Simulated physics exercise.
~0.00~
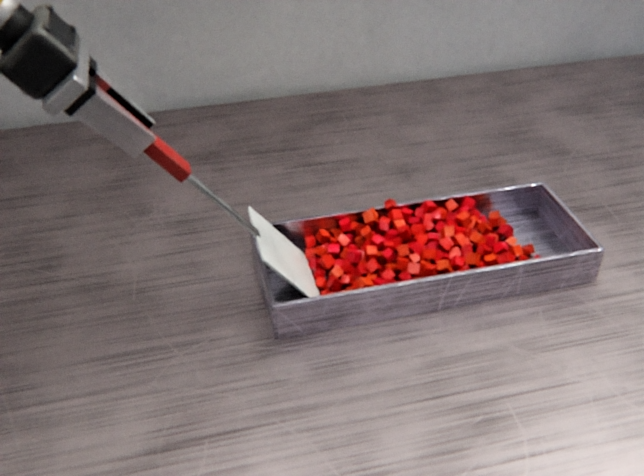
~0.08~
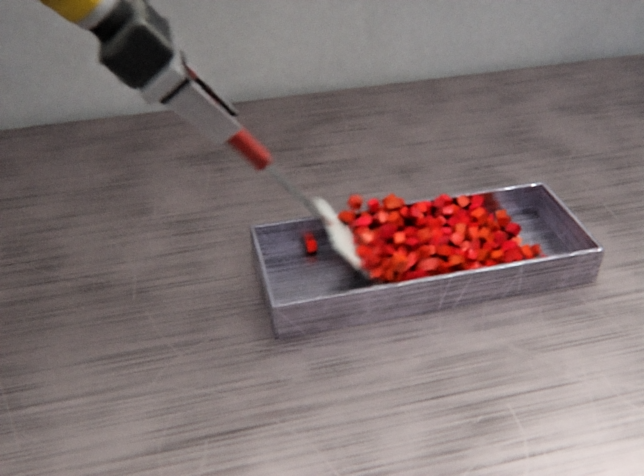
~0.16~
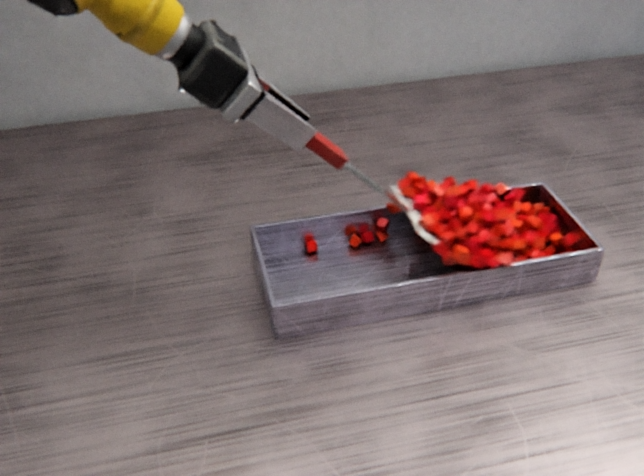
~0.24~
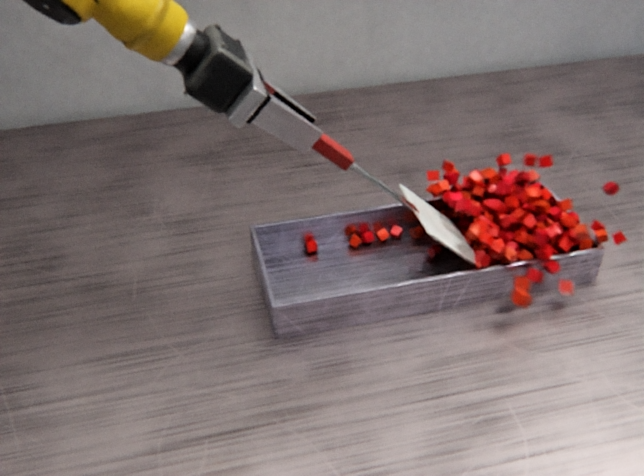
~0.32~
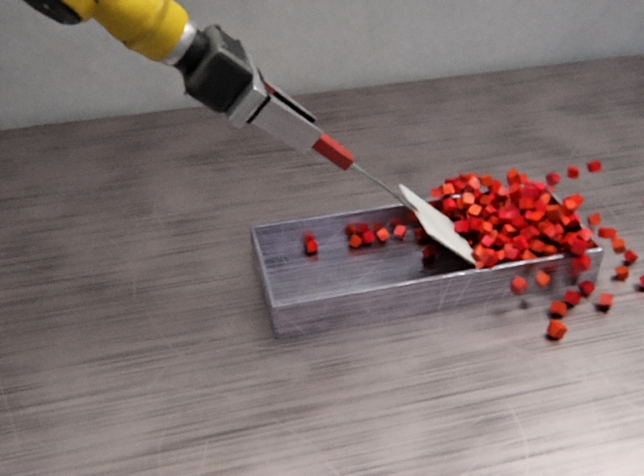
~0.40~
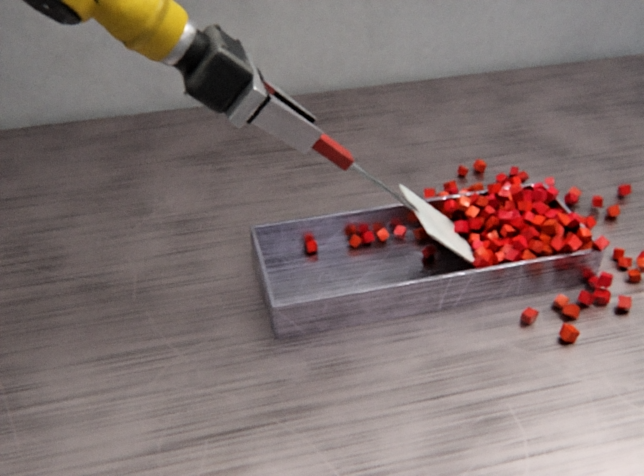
A robot arm pushed a spatula rightward through a fixed metal tin of small red cubes, heaping them at the right end until some spilled over the sides and scattered on the table, while most stayed piled inside and a few remained behind the blade.
